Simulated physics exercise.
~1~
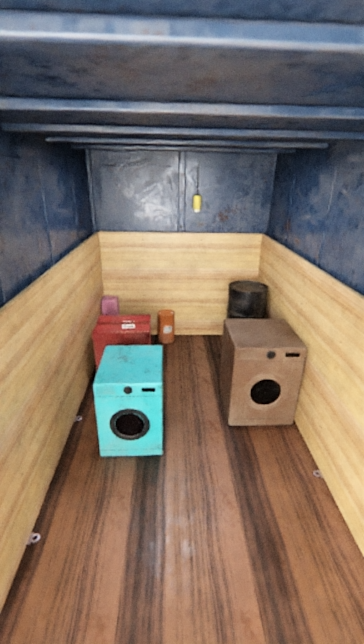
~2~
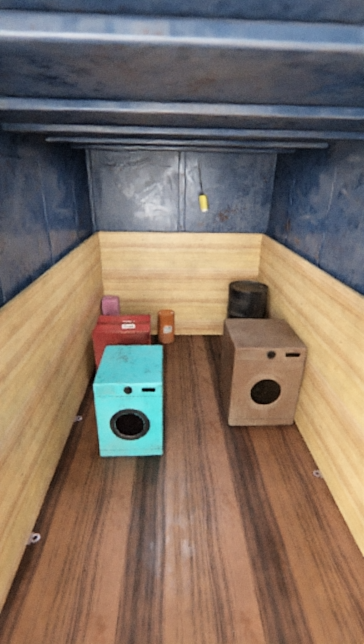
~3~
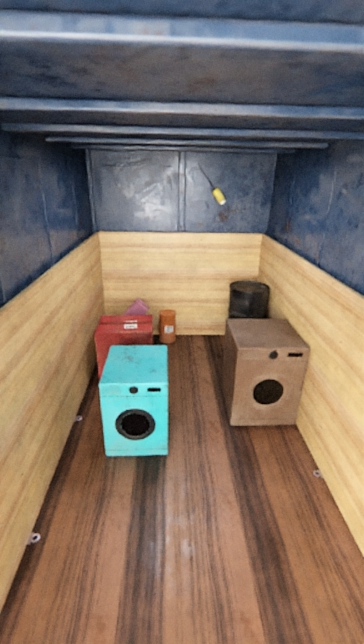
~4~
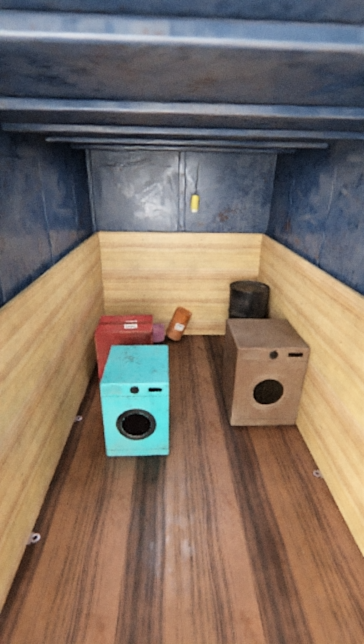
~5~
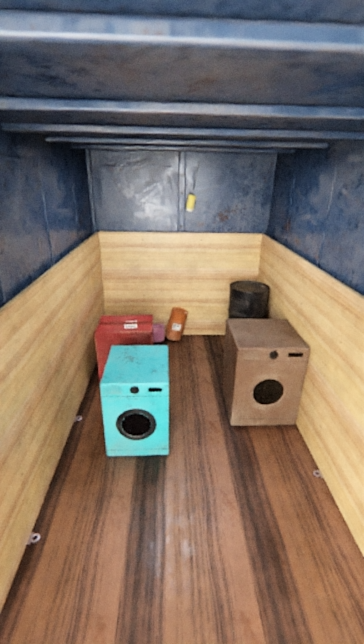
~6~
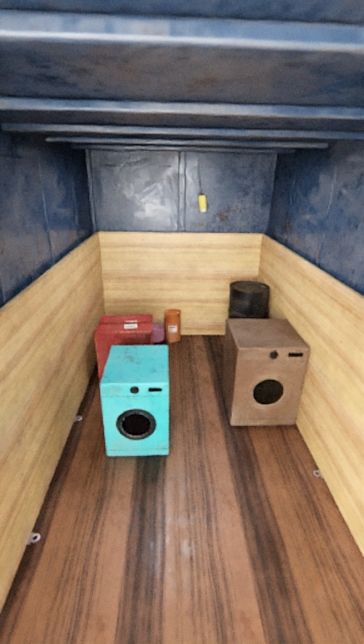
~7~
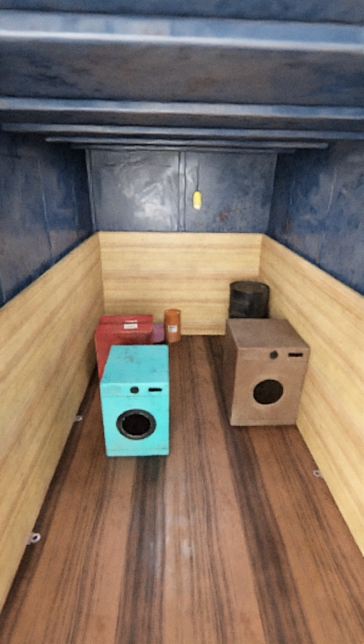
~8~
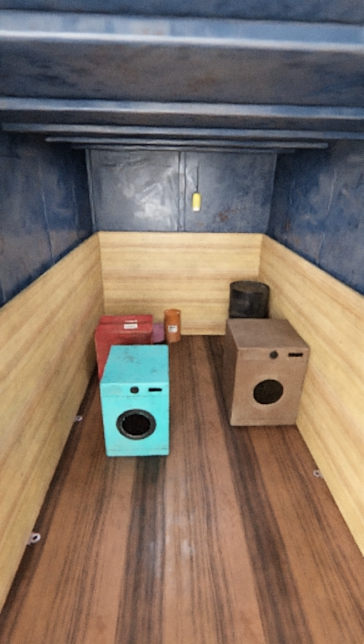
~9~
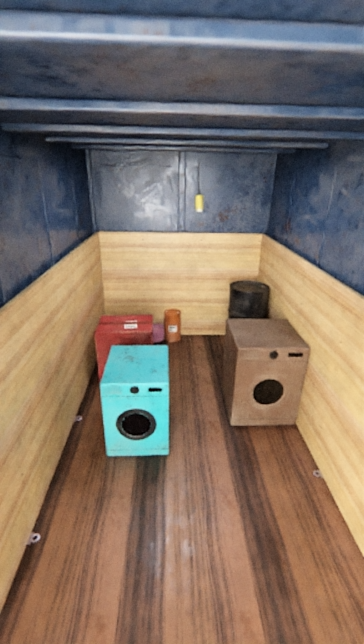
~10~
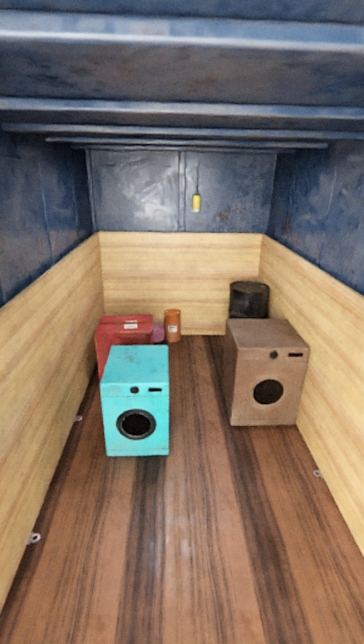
A small yellow lamp swings on its cord against the dark blue front wall of a van's load bay, seen from behind above a wood-plank floor and pale wooden side panels. A turquoise appliance stands left of centre before a red box, a pink box and an orange canister, while a brown appliance and black drum stand on the right. The lamp swings right as the pink box leans right and the two appliances shift slightly. The pink box tips onto its side behind the red box, and the canister leans right, then settles upright. The pink box stays down while the rest stand.
